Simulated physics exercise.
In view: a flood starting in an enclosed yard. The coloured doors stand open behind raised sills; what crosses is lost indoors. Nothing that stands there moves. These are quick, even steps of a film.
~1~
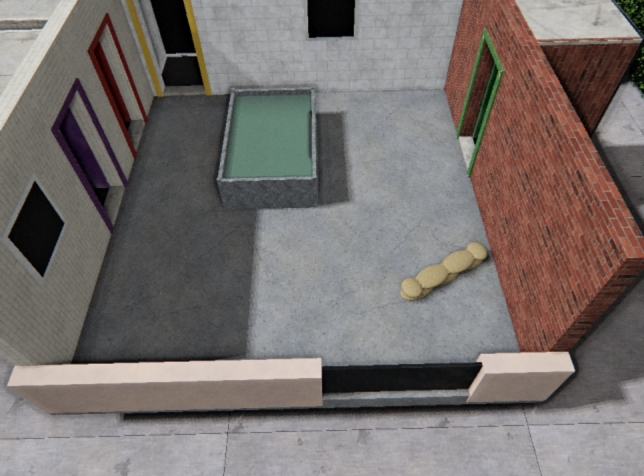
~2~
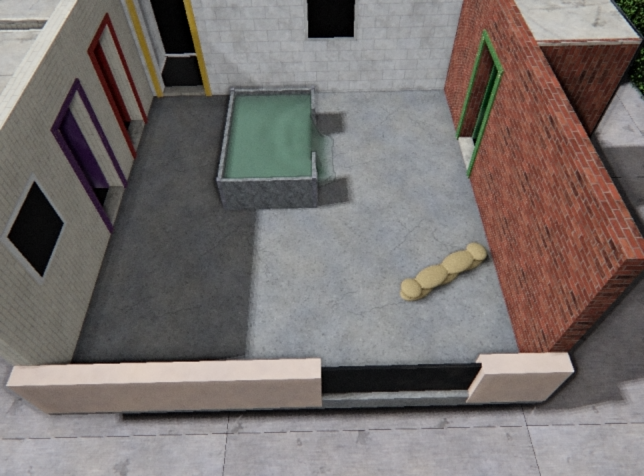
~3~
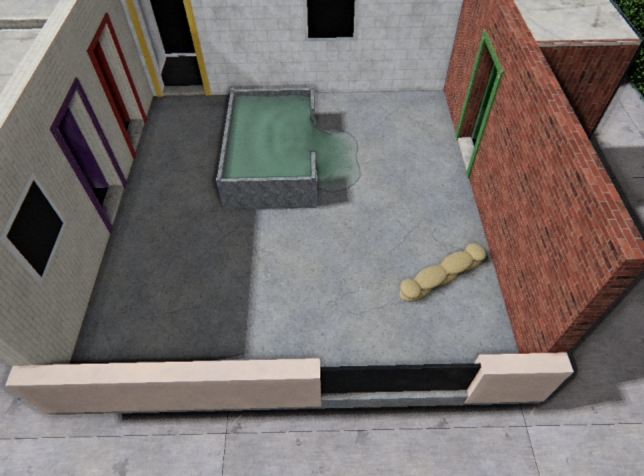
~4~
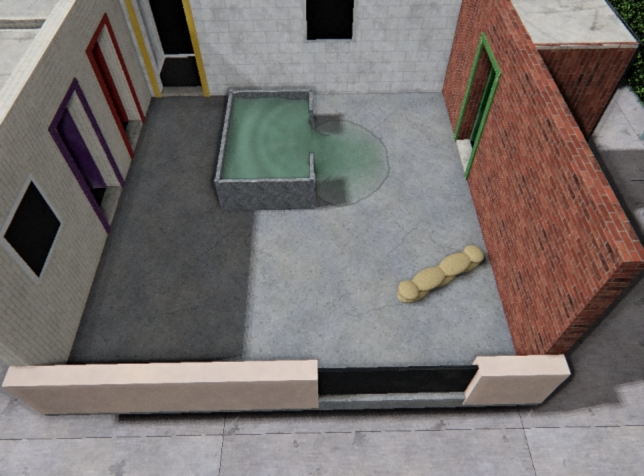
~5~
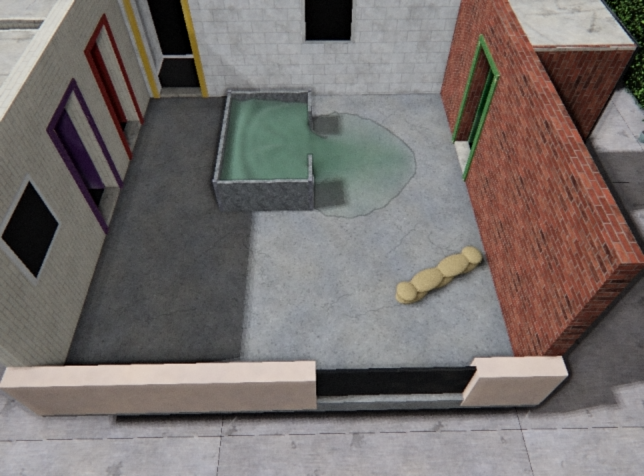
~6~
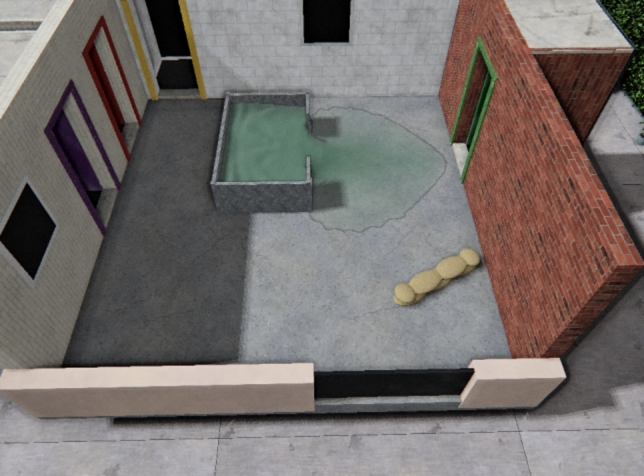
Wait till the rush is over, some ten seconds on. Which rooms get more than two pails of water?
In the end: The red door admits no more than that; the yellow door admits no more than that; the green door lets in a lot; the purple door admits no more than that.
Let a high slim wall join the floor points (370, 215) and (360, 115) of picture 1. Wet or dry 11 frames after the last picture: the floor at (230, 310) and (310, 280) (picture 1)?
One after the other: Wet, covered.
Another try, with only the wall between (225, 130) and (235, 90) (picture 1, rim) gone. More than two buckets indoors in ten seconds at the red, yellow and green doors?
One by one: The red door takes more, the yellow door passes that mark, the green door stays under.
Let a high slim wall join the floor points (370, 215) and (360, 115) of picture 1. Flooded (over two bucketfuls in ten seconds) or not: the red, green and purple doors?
My reading: The red door stays under; the green door keeps below it; the purple door holds.
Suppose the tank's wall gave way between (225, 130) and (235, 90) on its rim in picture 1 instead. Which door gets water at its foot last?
I say the door marked green.
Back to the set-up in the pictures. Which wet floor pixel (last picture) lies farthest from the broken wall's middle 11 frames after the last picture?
Roughly at (498, 344).
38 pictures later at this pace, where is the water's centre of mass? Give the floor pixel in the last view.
Around (338, 186).
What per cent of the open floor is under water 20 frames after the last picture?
I make it 40 per cent.
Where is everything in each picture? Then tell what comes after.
Still water in the tank at (271, 134), in the first frame.
Water pours out at (312, 149) and has run to (324, 136), in the second frame.
Water pours out at (312, 151) and has run to (353, 180), in the third frame.
The front is at (384, 174), out from the gap at (310, 153), in the fourth frame.
Water pours out at (309, 153) and has run to (411, 170), in the fifth frame.
Water pours out at (307, 155) and has run to (441, 167), in the sixth frame.
A moment on, water covers 25 % of the floor; the red door not reached, the yellow door not reached, the green door over two buckets in, the purple door not reached.
Next, water covers 30 % of the floor; the red door not reached, the yellow door not reached, the green door far over two buckets in, the purple door not reached.
Then, water covers 40 % of the floor; the red door not reached, the yellow door not reached, the green door far over two buckets in, the purple door not reached.
Later, water covers 70 % of the floor; the red door wet at the sill, nothing in, the yellow door wet at the sill, nothing in, the green door far over two buckets in, the purple door not reached.
In the end, water covers 95 % of the floor; the red door wet at the sill, nothing in, the yellow door wet at the sill, nothing in, the green door far over two buckets in, the purple door wet at the sill, nothing in.
